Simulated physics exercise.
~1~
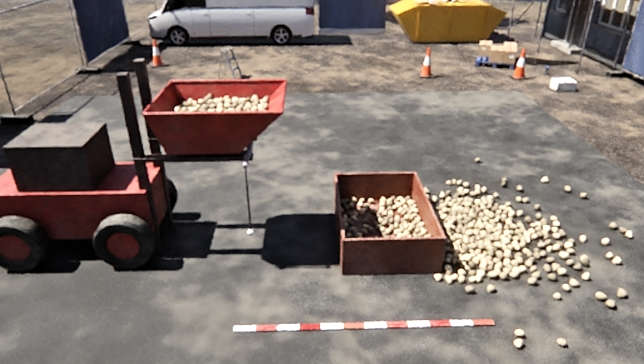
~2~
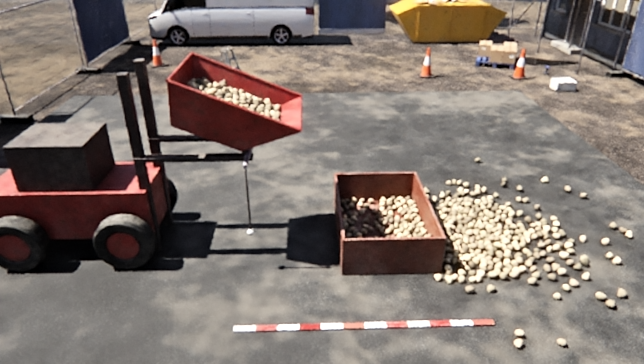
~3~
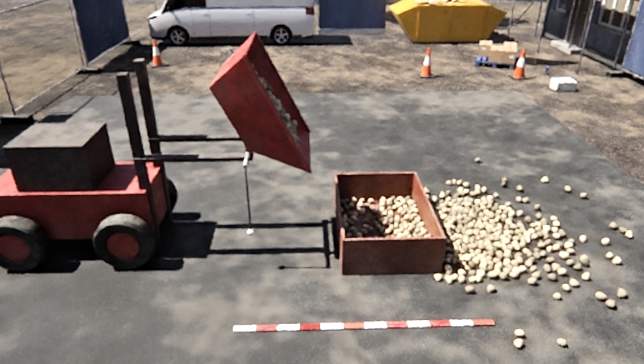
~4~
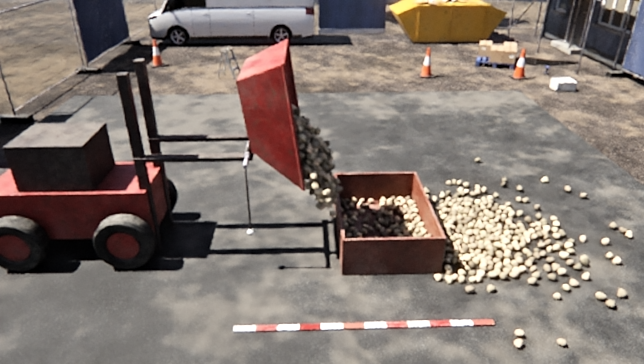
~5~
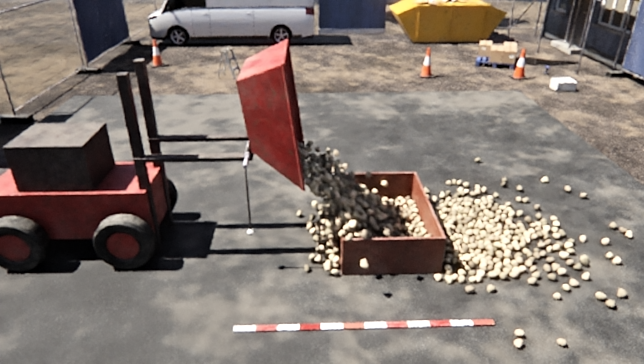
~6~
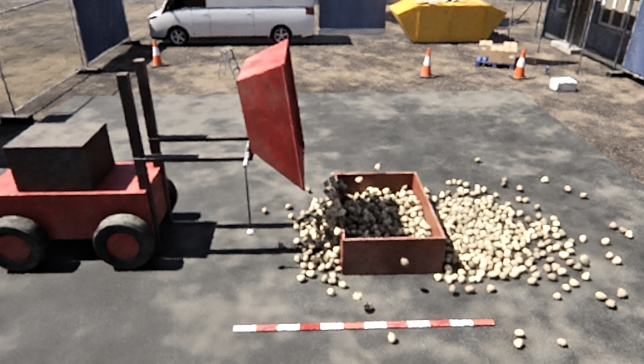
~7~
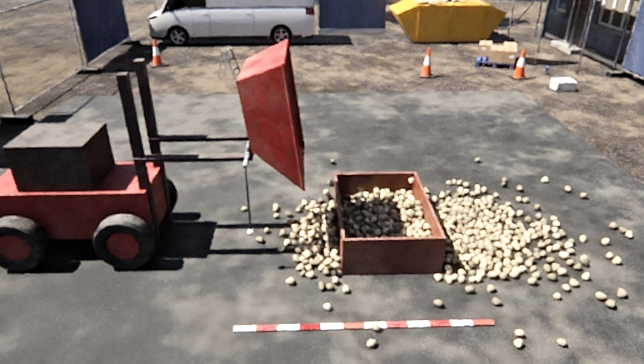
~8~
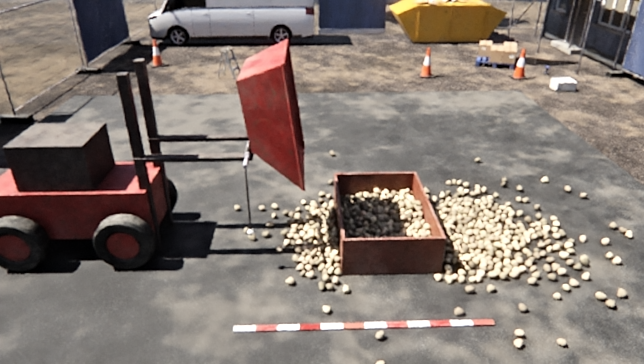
The video shows a red forklift tipping a raised skip of pale, rounded stones steeply to the right, pouring them toward a reddish-brown bin beside an earlier pile. Many land inside while others spill around its near side, leaving the skip tilted and the stones settled.
